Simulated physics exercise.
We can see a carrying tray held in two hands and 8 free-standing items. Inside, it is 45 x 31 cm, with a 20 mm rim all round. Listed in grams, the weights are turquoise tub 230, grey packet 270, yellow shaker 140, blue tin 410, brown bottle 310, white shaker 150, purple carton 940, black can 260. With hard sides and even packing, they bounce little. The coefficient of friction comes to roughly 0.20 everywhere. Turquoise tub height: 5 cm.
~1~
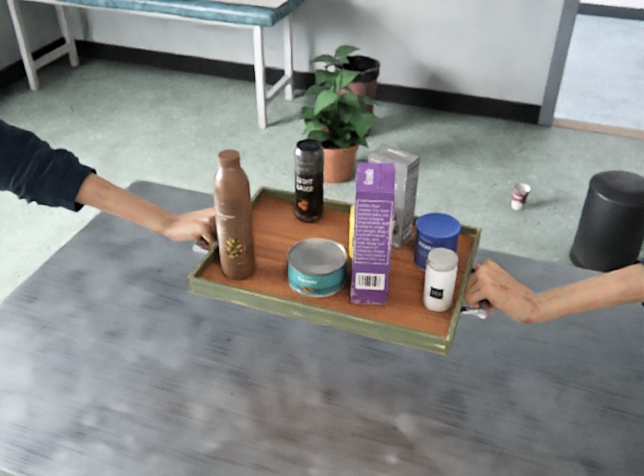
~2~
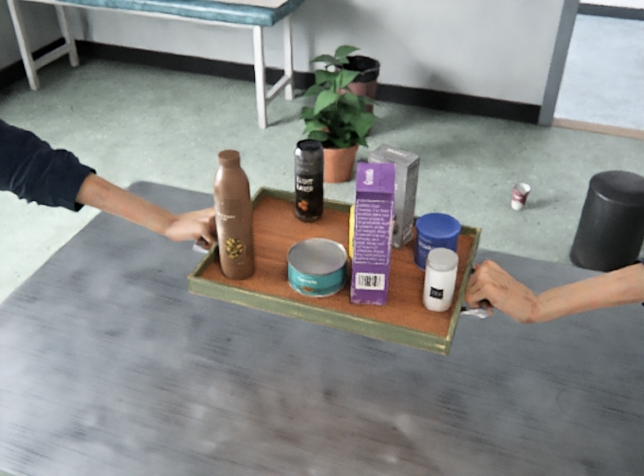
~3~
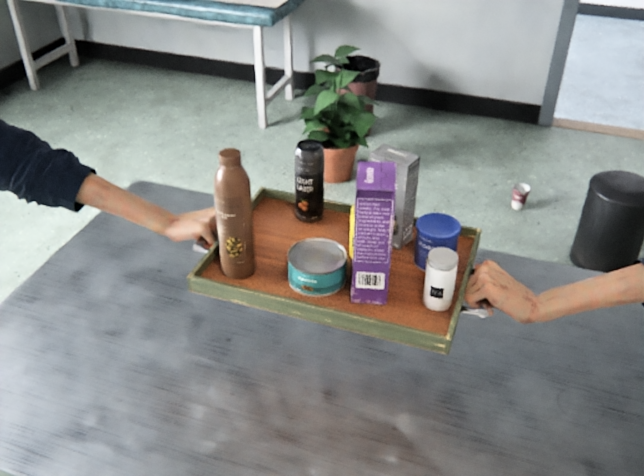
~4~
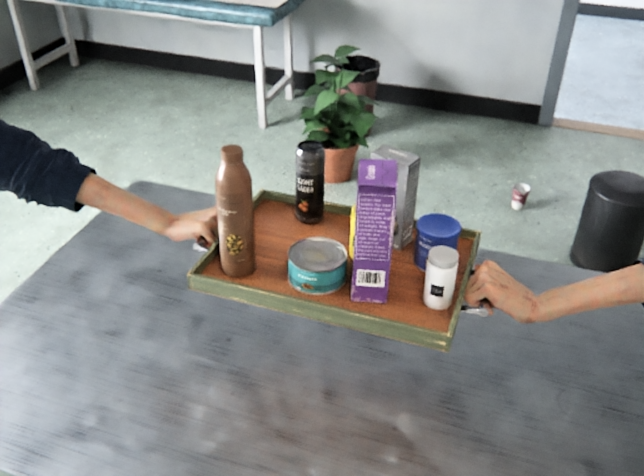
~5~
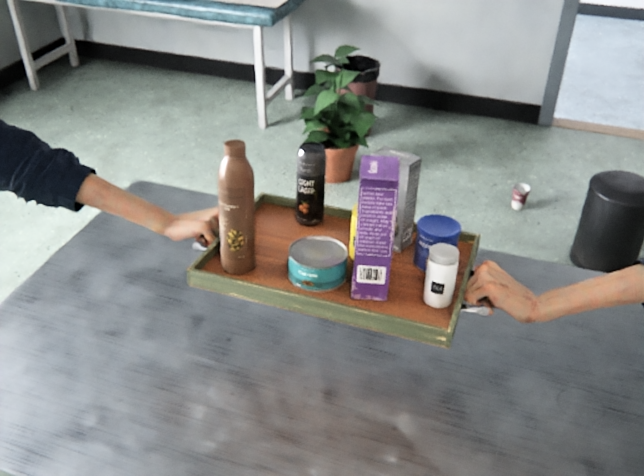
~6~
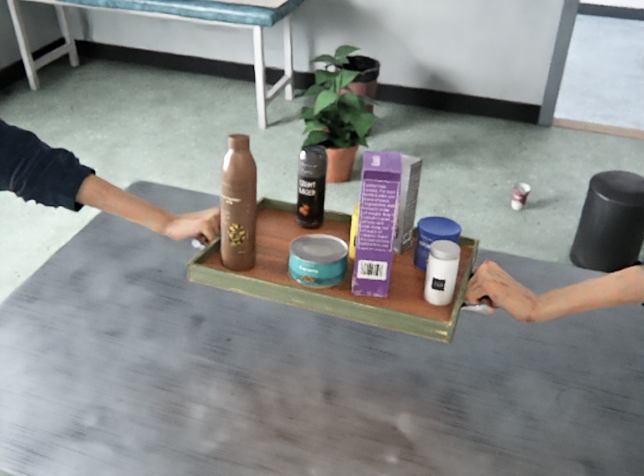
The footage shows two hands holding a wooden tray of bottles, tubs, a can and cartons above a grey table; the tray stays level at first, then its far edge tilts slightly downward while the items keep their places.
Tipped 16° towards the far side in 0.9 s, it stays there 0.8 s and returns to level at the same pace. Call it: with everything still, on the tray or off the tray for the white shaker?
Still there.
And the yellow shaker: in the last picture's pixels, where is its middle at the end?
Close to pixel (368, 202) in the final view.
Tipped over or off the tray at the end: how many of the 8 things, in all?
All told, 1.
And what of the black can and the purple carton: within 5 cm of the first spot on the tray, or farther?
As for the black can, it remains where it was, and the purple carton winds up somewhere else.
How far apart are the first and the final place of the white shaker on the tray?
The shift is close to 11 cm.
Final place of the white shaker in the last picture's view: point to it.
Around (457, 243).
Then, 0.40 s later than the last frame, tray tilted 16°, far edge down; white shaker 3 cm from its spot near (445, 262); purple carton 4 cm from its spot; grey packet 3 cm from its spot.
Then, 0.70 s later than the last frame, tray tilted 16°, far edge down; white shaker 11 cm from its spot near (455, 247); purple carton rocked 7° off its seat; brown bottle 15 cm from its spot.
Then, 1.10 s later than the last frame, tray tilted 16°, far edge down; brown bottle now off the tray; white shaker 11 cm from its spot near (457, 247); purple carton rocked 10° off its seat.
Then, 1.70 s later than the last frame, tray tilted 6°, far edge down; white shaker 11 cm from its spot near (457, 244); purple carton rocked 9° off its seat; turquoise tub 14 cm from its spot.
When it is over, off the tray, brown bottle; not toppled but over 5 cm from the start, turquoise tub, yellow shaker, blue tin, white shaker and purple carton; the other 2 within 5 cm of the start. In the last view, white shaker near (457, 243).
